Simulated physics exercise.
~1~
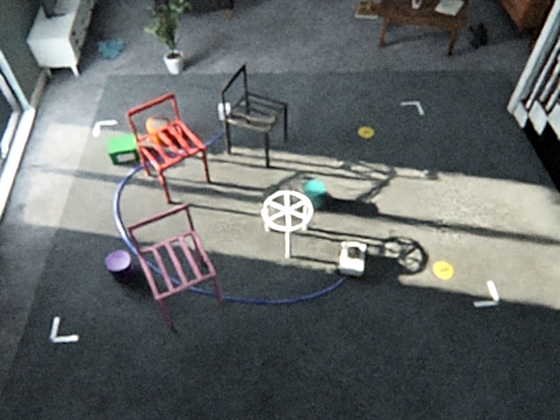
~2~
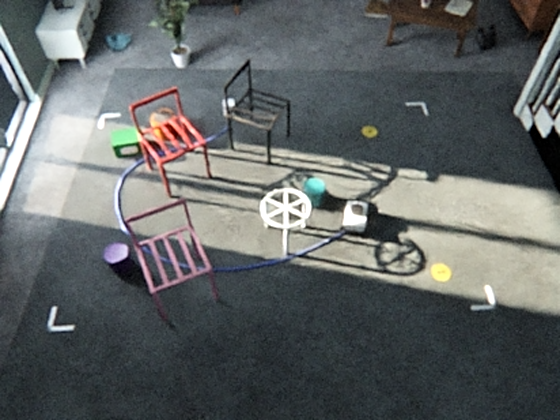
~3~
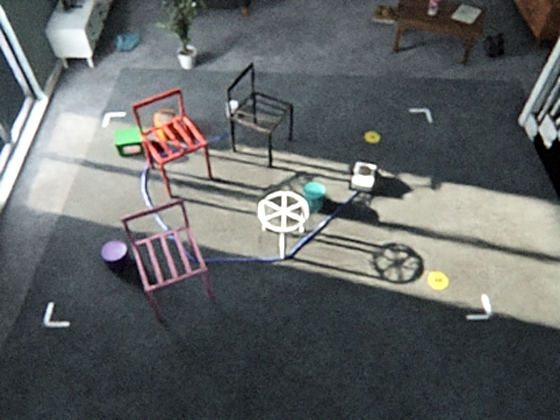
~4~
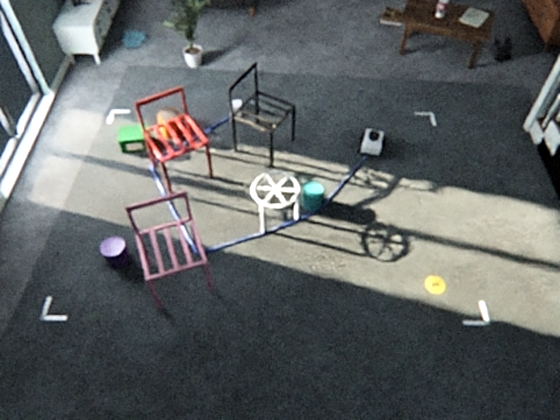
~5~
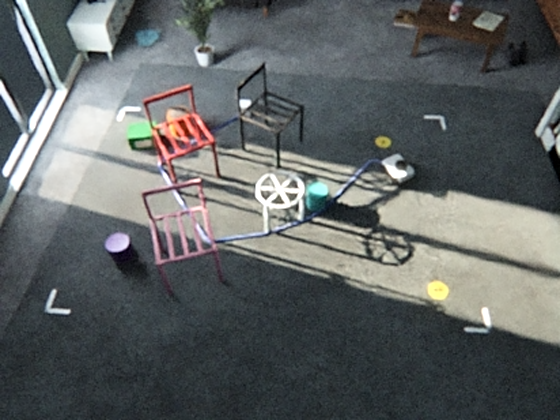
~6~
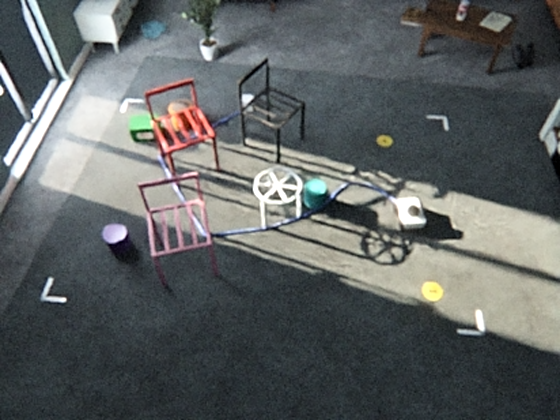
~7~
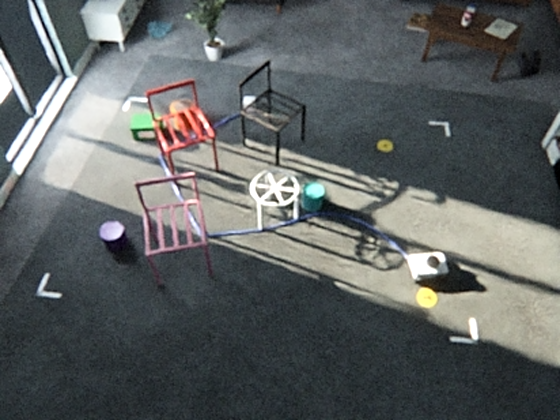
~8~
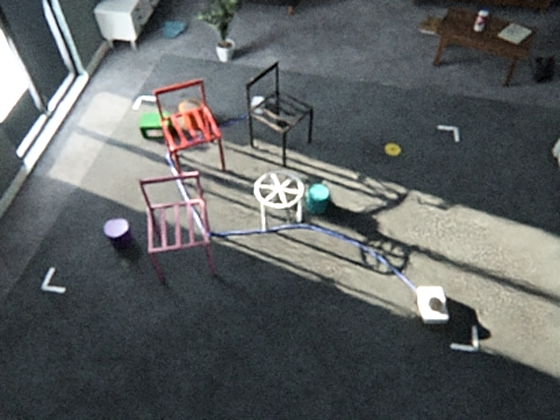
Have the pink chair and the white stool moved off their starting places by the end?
Yes, both have shifted a little from where they started, though they are still standing.
On a grey living-room floor crossed by bands of sunlight, seen from above, a small white cart trails a blue lead among scattered furniture. A red chair with an orange pot and a green box stand at the back left, a black chair behind the middle, and a pink chair and purple bucket at the left, with a white stool and teal bin near the centre. The cart rolls away toward the far yellow mark, and as the lead tightens, the stool and pink chair shift a little. It then turns and rolls back to the near yellow mark, where it ends with everything upright.
